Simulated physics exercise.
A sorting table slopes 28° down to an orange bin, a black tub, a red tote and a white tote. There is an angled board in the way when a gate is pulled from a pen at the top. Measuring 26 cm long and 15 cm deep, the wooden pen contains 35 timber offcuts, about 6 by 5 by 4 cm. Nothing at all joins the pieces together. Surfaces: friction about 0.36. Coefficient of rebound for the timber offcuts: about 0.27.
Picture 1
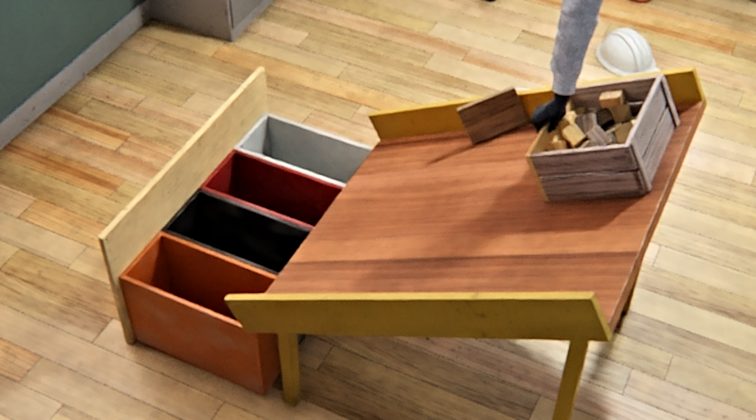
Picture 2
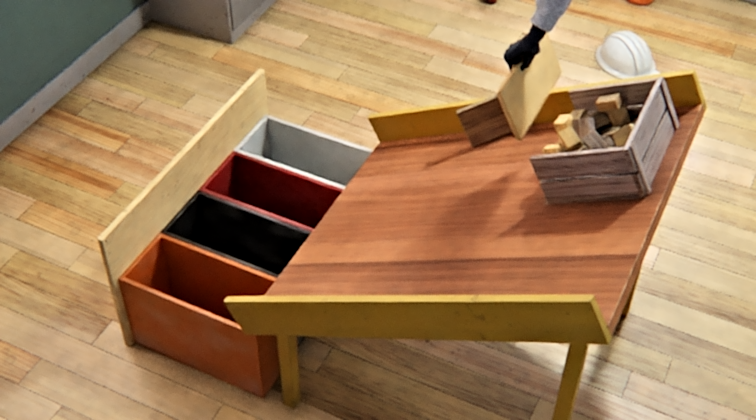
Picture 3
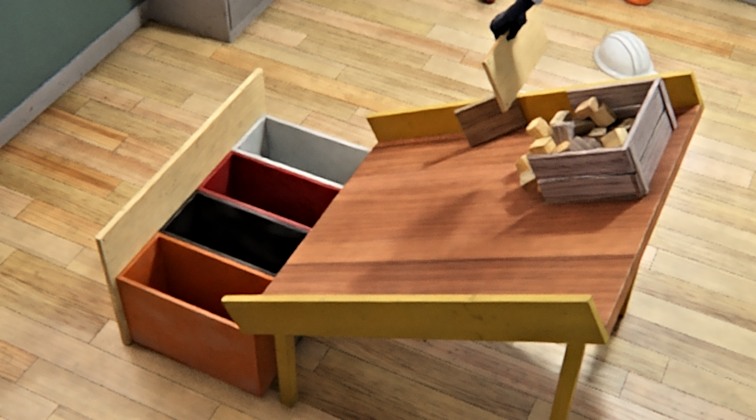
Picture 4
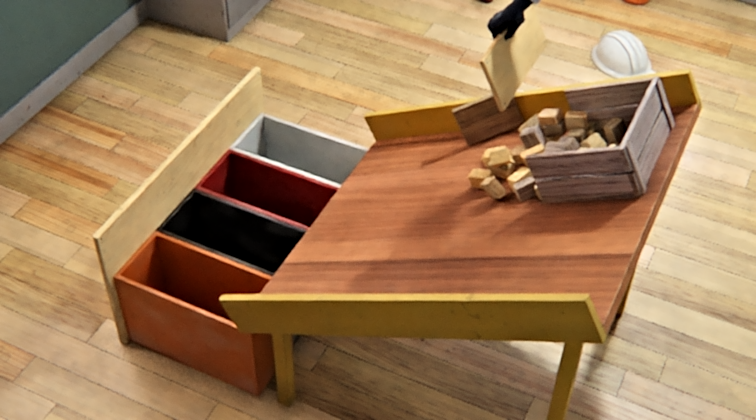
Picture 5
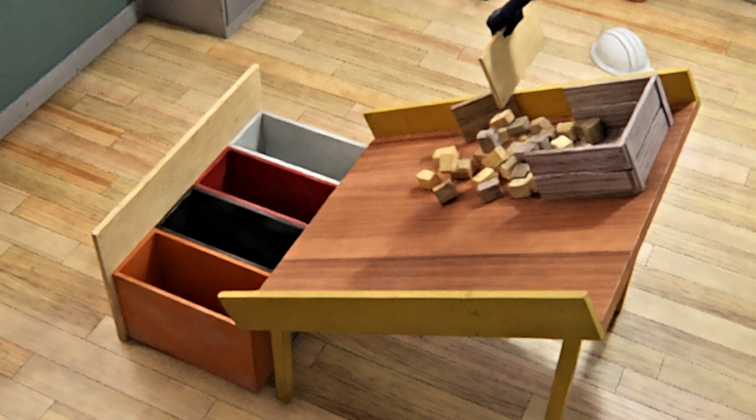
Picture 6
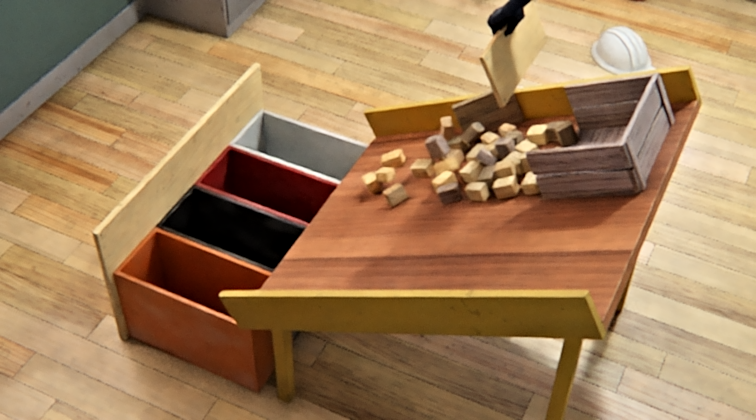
A black-gloved hand lifts a light wooden panel from the open side of a weathered crate, and small wooden blocks tumble out and spread leftward down a tilted brown tabletop, past a short angled board. Seen from above in a room with plank flooring, the table has yellow edge boards. Orange, black, red and white bins line its left side, and a white hard hat sits behind.
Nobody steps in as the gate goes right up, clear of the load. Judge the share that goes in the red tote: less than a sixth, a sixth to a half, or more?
Expected outcome: Beyond half.
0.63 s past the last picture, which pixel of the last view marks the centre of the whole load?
I'd put the middle close to (278, 202) in the last view.
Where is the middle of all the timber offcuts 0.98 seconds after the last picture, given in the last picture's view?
Estimated centre in the last picture: (257, 219).
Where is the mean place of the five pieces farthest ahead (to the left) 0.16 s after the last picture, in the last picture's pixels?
I'd put their middle close to (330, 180).
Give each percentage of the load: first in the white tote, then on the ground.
Close to 40 and 0 percent respectively.
Then, 0.16 s after the last picture, 1 in the red tote, 1 in the white tote, 32 on the slope and 1 in the air.
Then, 0.35 s after the last picture, 3 in the red tote, 4 in the white tote, 24 on the slope and 4 in the air.
Then, 0.63 s after the last picture, 17 in the red tote, 9 in the white tote, 3 on the slope and 6 in the air.
Outcome (0.98 s after the last picture), 21 in the red tote and 14 in the white tote. Asked share, 21 of 35, 60 per cent.
